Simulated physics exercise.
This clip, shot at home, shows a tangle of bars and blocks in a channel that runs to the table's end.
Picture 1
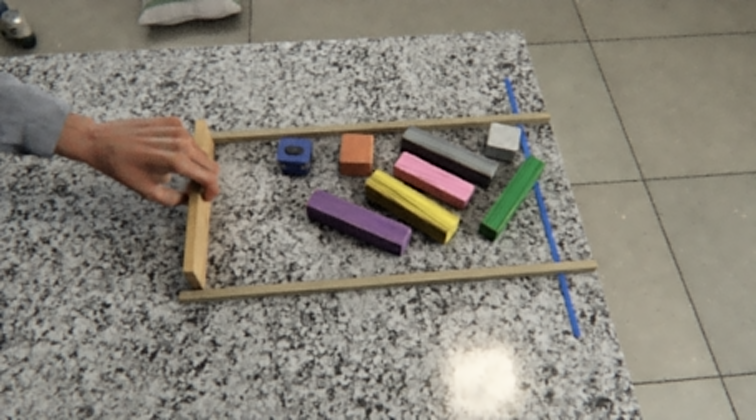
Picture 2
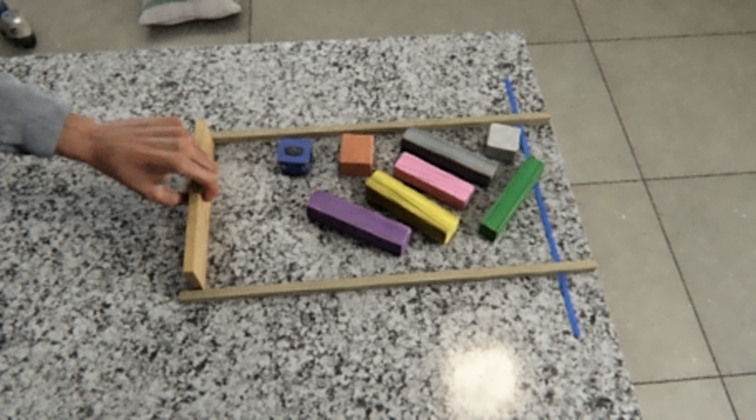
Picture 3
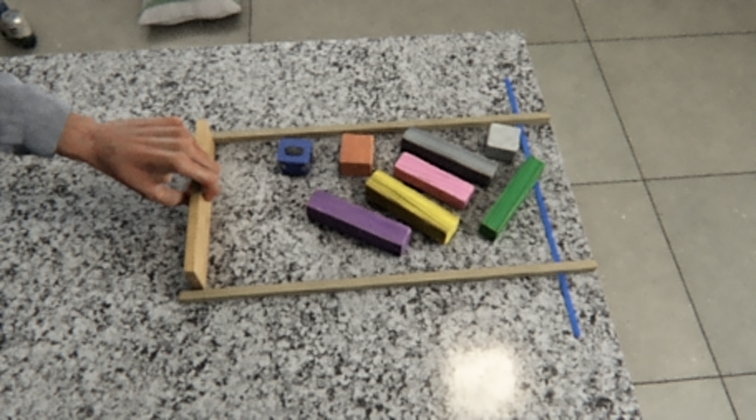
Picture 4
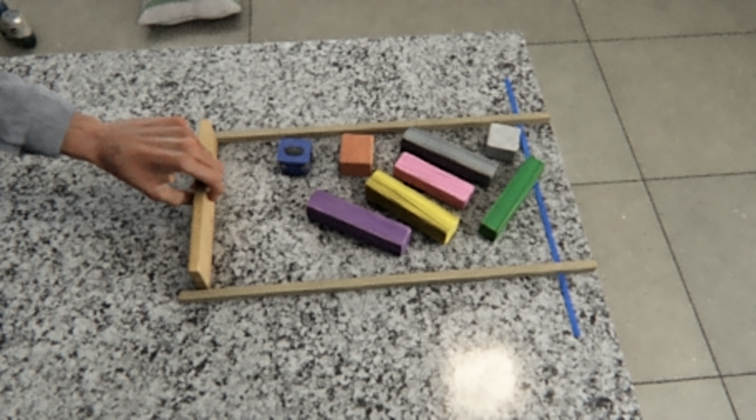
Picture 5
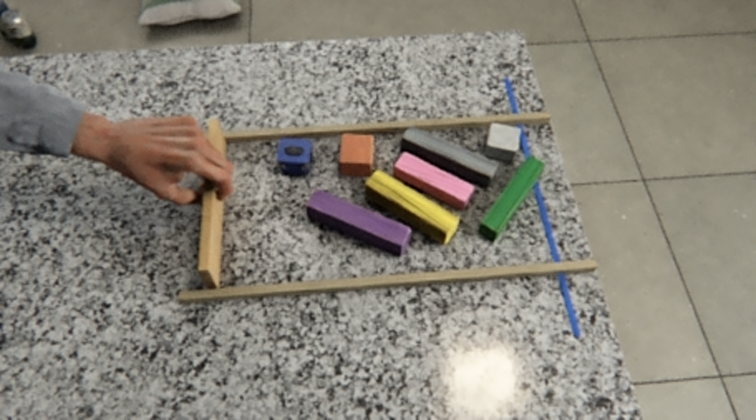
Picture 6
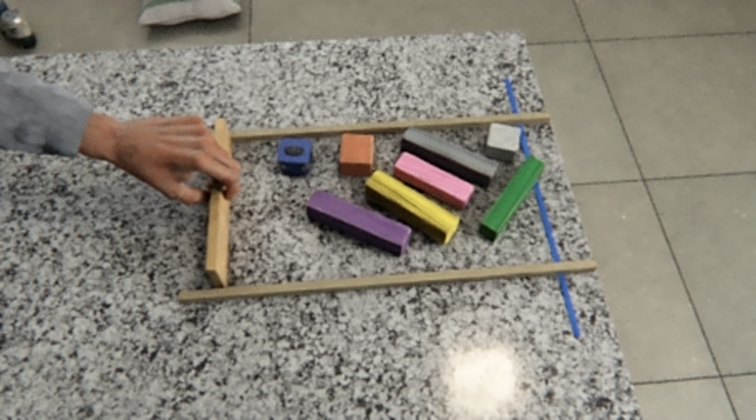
On a speckled stone countertop, a hand holding a wooden board slides it slightly right between two rails, the coloured blocks staying still.
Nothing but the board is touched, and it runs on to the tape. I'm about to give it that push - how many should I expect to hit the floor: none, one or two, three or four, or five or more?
Expect five or more.
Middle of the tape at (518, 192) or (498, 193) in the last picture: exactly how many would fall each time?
Well, you'd get 3 the first time and 3 the second time.
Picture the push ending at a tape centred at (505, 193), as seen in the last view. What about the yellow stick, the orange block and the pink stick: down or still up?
The yellow stick is still there. The orange block is still there. The pink stick is still there.
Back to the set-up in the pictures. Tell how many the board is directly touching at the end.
2 of them.
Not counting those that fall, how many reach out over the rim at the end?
The number overhanging is 1.
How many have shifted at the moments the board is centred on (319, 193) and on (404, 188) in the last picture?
So 3, and at the other place 8.
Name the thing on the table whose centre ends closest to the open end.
Answer - the yellow stick.
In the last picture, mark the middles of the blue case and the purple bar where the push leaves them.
Near (541, 136) and (559, 214).
Soon after, none off yet; white block at rest near (502, 143); green stick at rest near (513, 197); grey stick moved a little near (459, 157).
By the end, the number that fall off is five or more; fallen, orange block, pink stick, grey stick, green stick and white block.
